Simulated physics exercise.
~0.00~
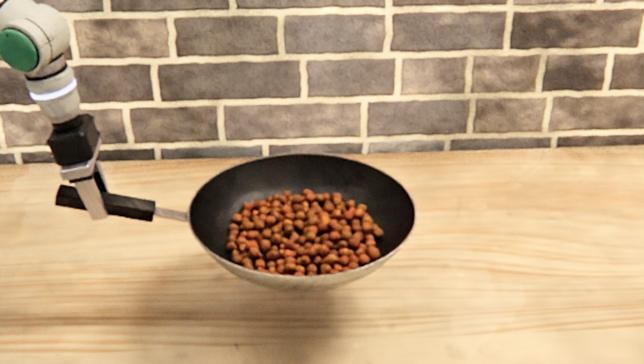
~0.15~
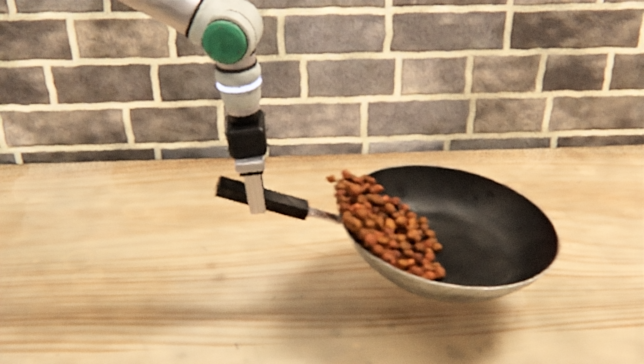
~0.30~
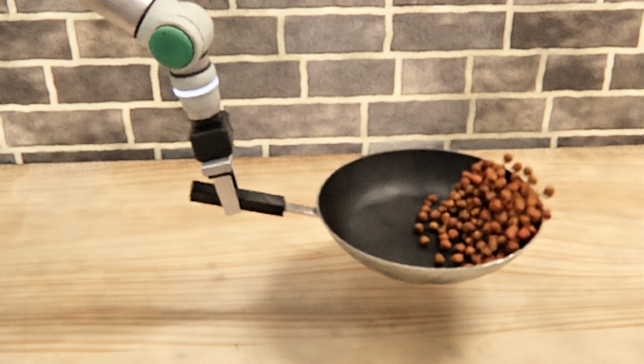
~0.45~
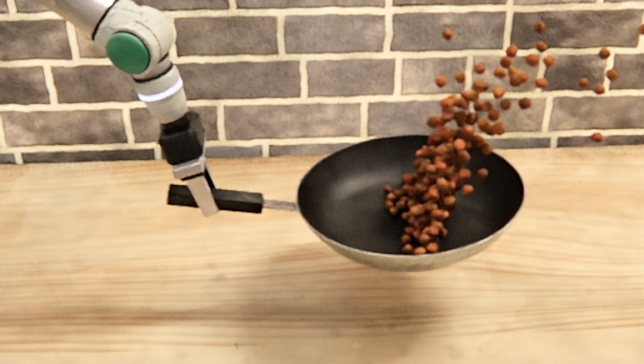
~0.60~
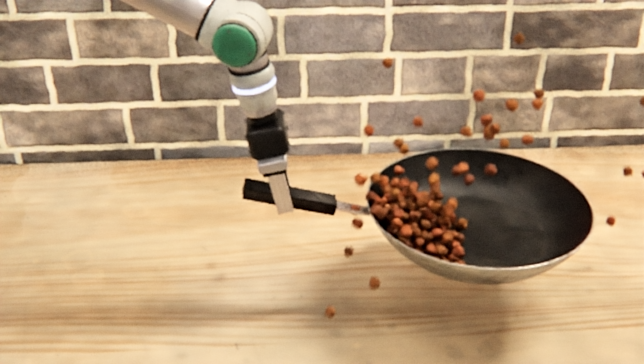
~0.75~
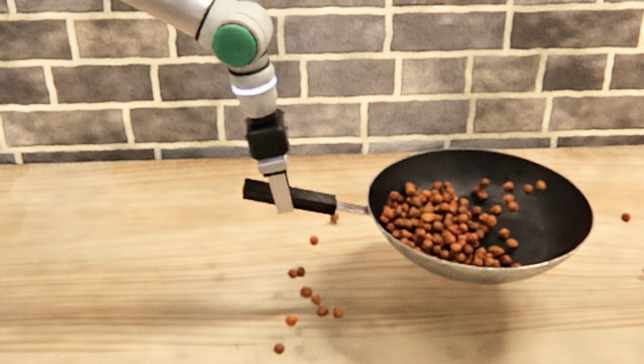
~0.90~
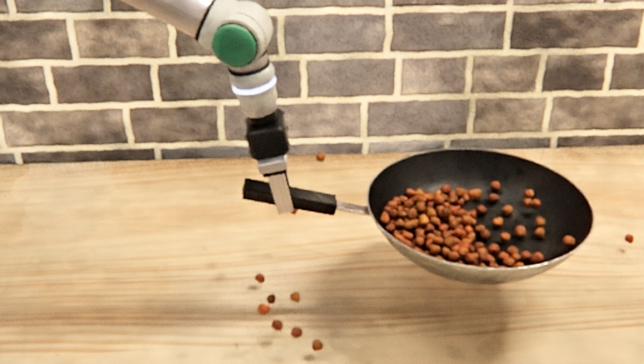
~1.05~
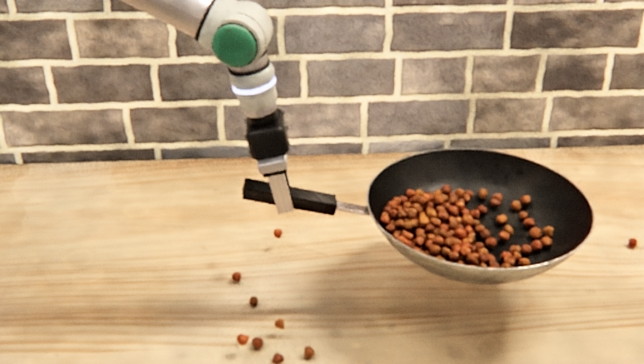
On a light wooden table in front of a grey brick wall, a robot arm with a green joint grips the handle of a dark frying pan heaped with reddish-brown hazelnuts. The arm carries the pan to the right, and the nuts bunch up against the side near the handle. It then pulls the pan back to the left, and the load rushes to the far rim and sprays upward. The pan moves right again under the scattering nuts, catching many while others fall past it. Finally the pan stays still, most nuts settled inside and several strayed across the table.
